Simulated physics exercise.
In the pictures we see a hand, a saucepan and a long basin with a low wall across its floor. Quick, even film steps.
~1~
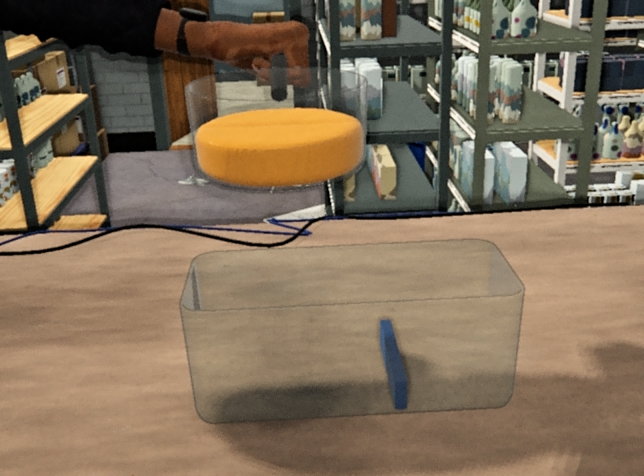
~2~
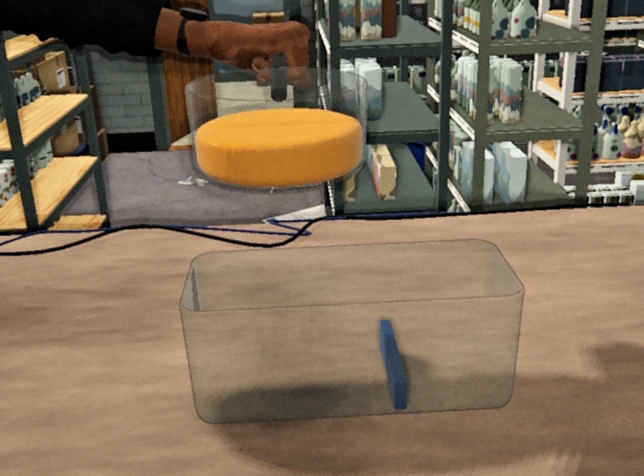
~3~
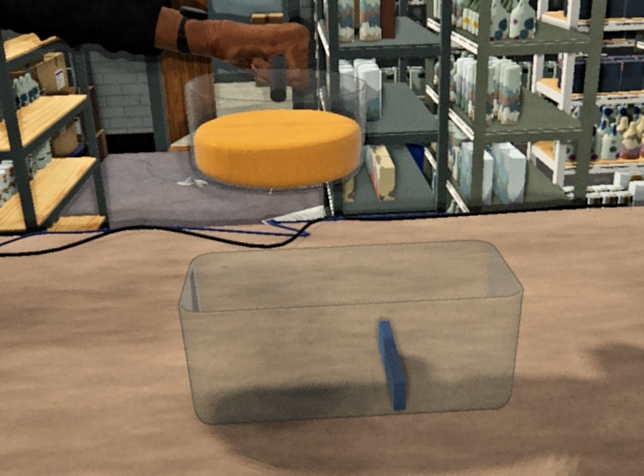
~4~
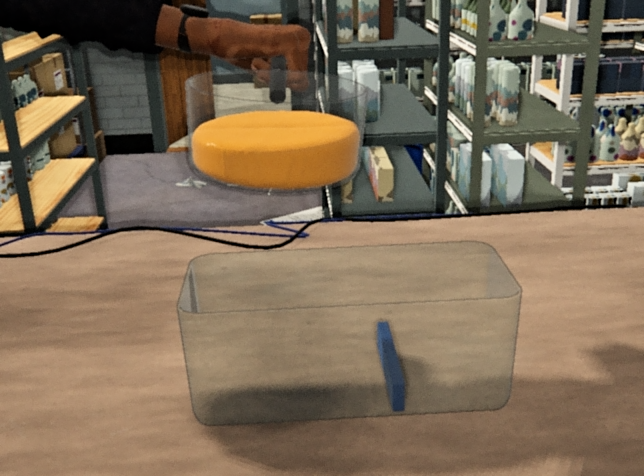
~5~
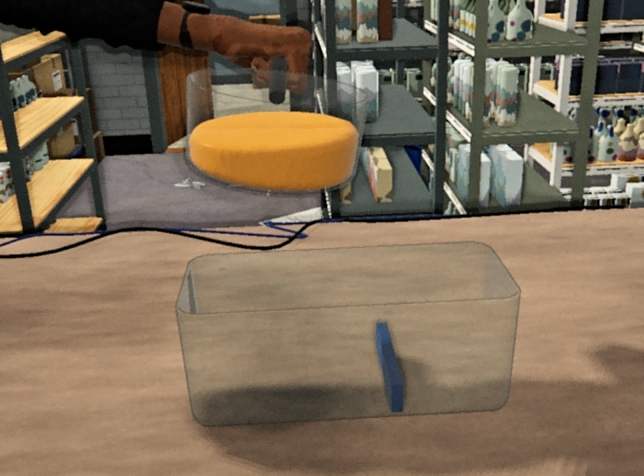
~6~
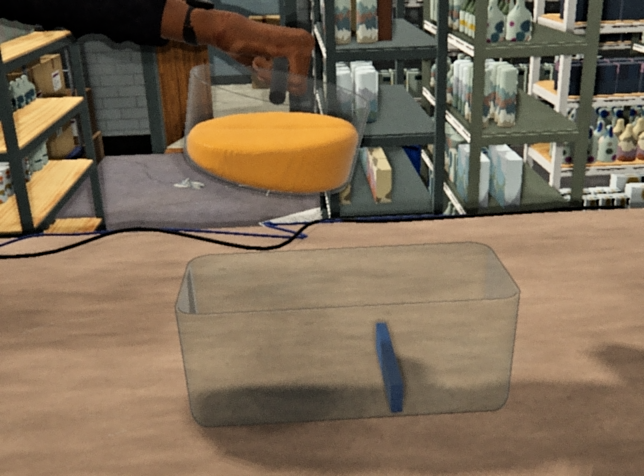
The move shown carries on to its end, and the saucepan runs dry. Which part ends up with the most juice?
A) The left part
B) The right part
The answer is B.
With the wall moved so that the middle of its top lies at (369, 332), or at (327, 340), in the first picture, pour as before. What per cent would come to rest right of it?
Around 95 percent in try one and around 95 percent in try two.
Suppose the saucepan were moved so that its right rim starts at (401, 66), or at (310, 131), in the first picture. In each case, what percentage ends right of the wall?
Near 70 in a hundred first, near 10 in a hundred second.
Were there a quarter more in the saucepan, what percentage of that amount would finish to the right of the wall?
About 55 parts in a hundred, give or take.
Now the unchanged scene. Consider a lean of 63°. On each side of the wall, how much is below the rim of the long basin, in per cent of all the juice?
The left part 0 per cent, the right part 5.
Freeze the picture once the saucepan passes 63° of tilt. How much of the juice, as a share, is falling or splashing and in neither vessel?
Something like 25 per cent of it.
A moment on, the tilt is 63° and 72 per cent is still to pour, 1 is left of the wall and 3 right of it.
Next, the tilt is 94° and 19 per cent is still to pour, 7 is left of the wall and 59 right of it.
Then the tilt is 100° and 2 per cent is still to pour, 21 is left of the wall and 74 right of it.
Later the tilt is 100° and 0 per cent is still to pour, 29 is left of the wall and 70 right of it.
Finally, 31 per cent lies left of the wall, 68 right of it and 1 outside.
